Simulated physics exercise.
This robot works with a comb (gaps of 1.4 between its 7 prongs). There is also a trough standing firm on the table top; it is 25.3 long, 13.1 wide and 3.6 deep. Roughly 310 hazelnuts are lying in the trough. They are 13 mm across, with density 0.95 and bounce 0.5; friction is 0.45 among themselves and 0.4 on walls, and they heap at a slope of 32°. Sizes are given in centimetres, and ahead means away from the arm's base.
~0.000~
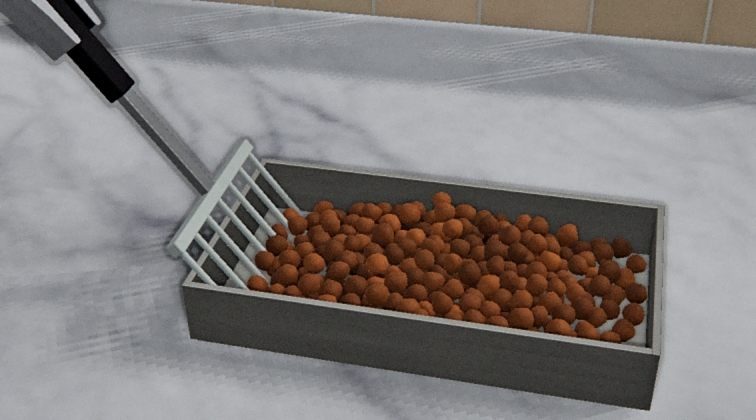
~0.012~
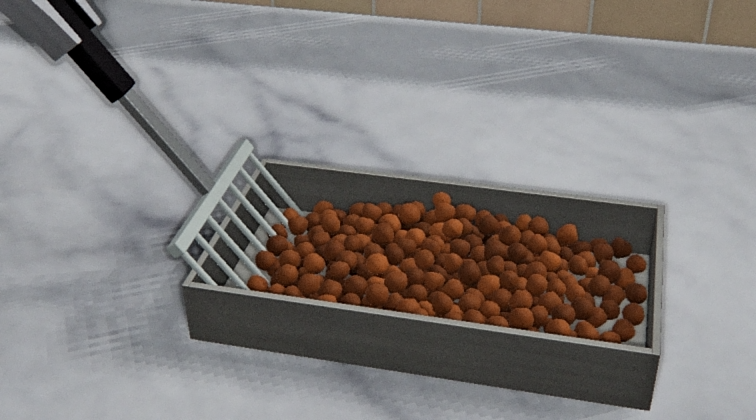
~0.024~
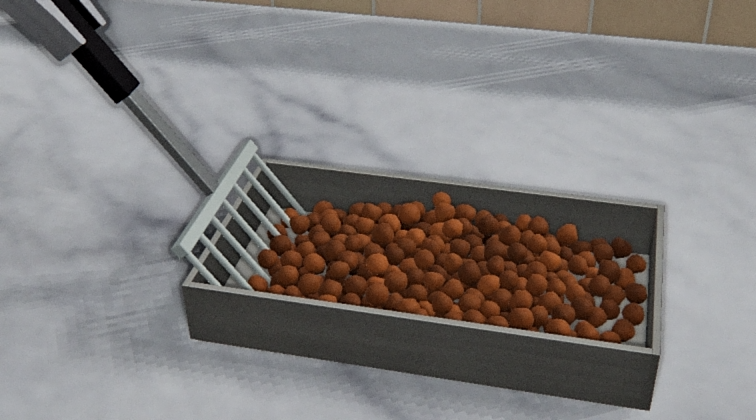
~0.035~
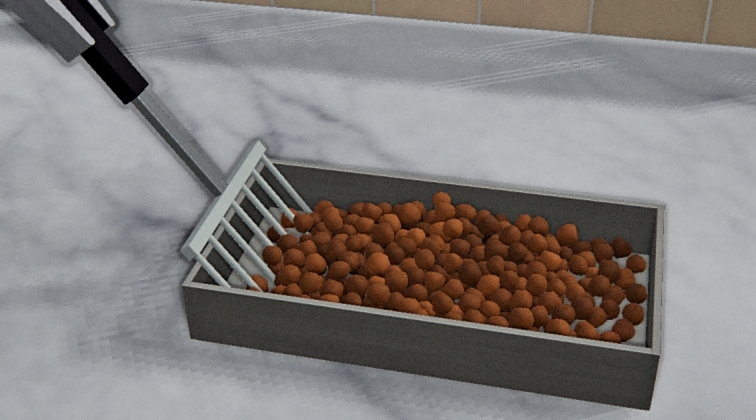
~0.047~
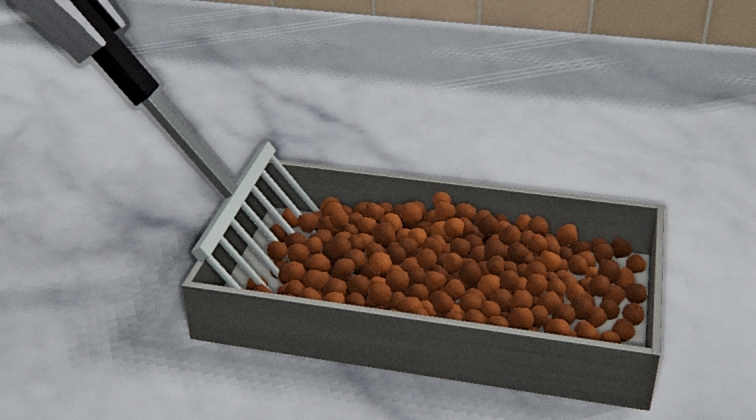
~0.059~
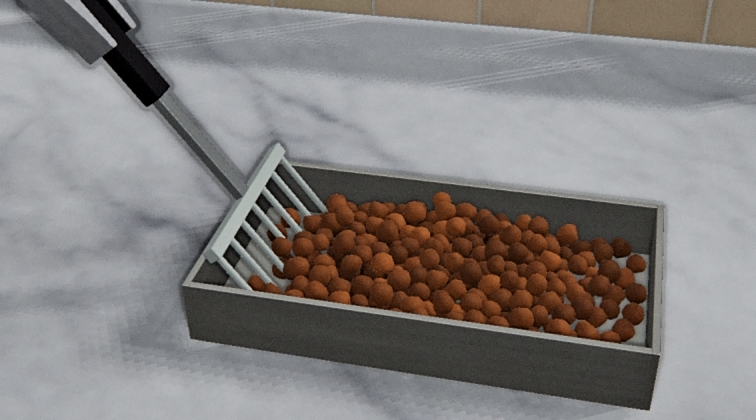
We see a robot arm holding a pale comb in the left end of a gray trough of brown hazelnuts; the comb then moves slowly a short way right, nudging the nearest nuts while the rest barely shift.
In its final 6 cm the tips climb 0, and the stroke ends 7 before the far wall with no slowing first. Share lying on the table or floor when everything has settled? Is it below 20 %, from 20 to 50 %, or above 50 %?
Below 20 %.
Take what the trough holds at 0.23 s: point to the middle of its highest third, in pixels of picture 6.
Near (473, 240).
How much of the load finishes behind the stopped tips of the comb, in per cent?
Roughly 30 %.
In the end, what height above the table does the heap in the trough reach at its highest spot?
The top sits some 5.5 cm up.
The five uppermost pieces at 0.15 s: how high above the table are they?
Height: Close to 5 cm.
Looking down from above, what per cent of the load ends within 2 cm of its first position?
Roughly 15 percent of the load.
By 0.15 s, sloping 53°, highest piece 5 above the table; 311 in the trough.
By 0.23 s, sloping 53°, highest piece 7 above the table; 309 in the trough, 2 in flight or on the tool.
By 0.48 s, sloping 53°, highest piece 6 above the table; 281 in the trough, 25 on the table or floor, 5 in flight or on the tool.
By 1.18 s, sloping 53°, highest piece 5 above the table; 278 in the trough, 33 on the table or floor.
Final count, 278 in the trough, 33 on the table or floor. That is 11 % on the table or floor.
